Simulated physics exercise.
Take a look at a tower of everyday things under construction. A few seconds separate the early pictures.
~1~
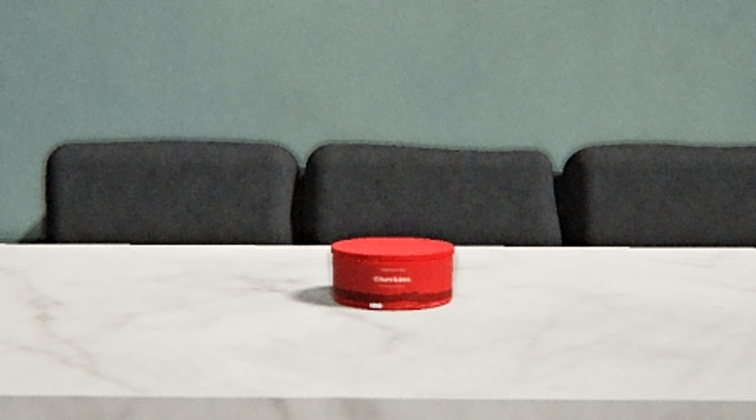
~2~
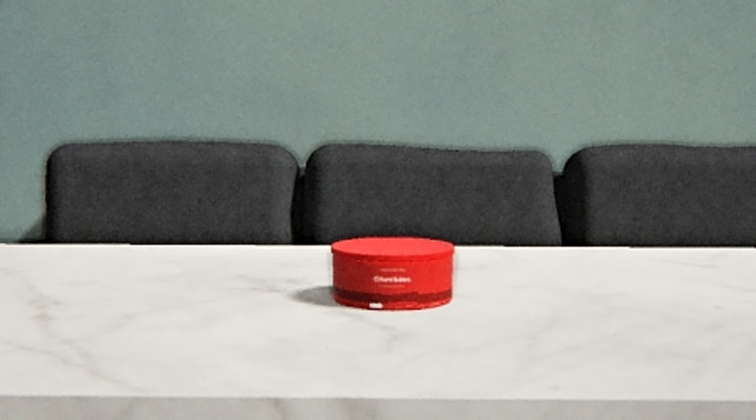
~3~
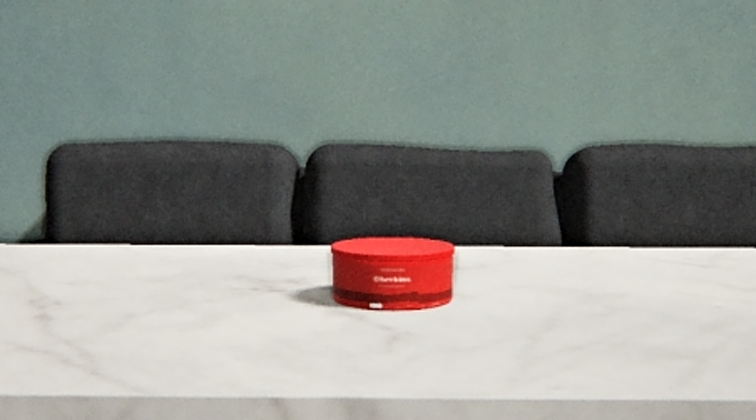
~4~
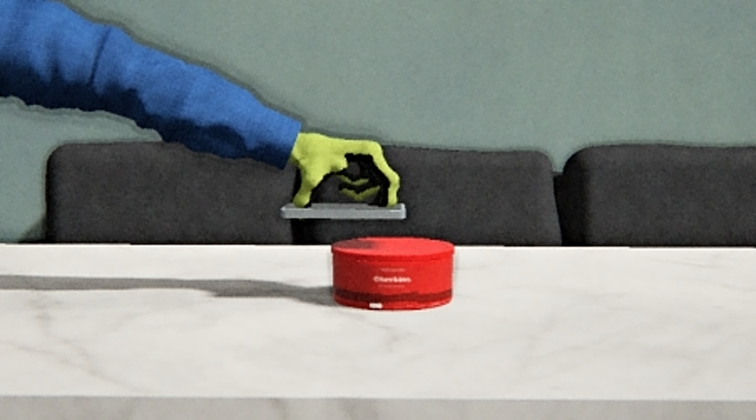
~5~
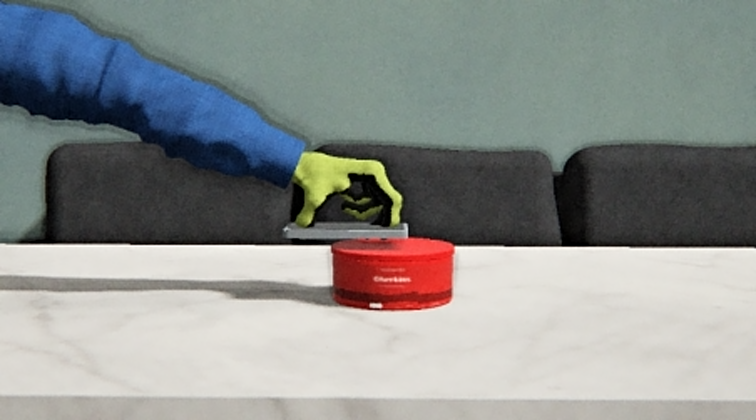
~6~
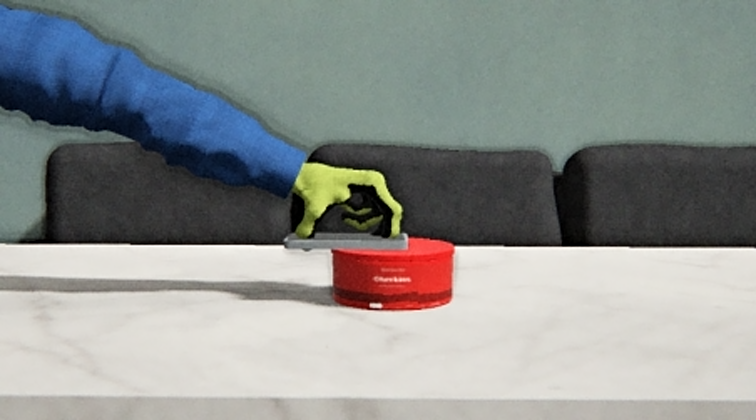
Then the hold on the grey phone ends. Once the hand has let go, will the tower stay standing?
Yes, I expect the pile to stay intact.
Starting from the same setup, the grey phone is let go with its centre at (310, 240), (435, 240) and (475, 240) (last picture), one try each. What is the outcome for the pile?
Lab note - case 1: Collapse; case 2: No collapse; case 3: Collapse.
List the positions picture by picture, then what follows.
The last thing is not in view yet; red tub (393, 273), in the first frame.
The last thing is not in view yet; red tub (393, 273), in the second frame.
The last thing is not in view yet; red tub (393, 273), in the third frame.
Still above its spot; grey phone (344, 211); red tub (393, 273), in the fourth frame.
Still above its spot; grey phone (347, 231); red tub (393, 273), in the fifth frame.
In place under the hand; grey phone (347, 241); red tub (393, 273), in the sixth frame.
Then, 0.60 s after the last picture, nothing has stirred.
Then, 1.60 s after the last picture, grey phone resting near (347, 242).
At rest, both in place. Seen from the same camera at the end, grey phone near (347, 242). The pile holds.
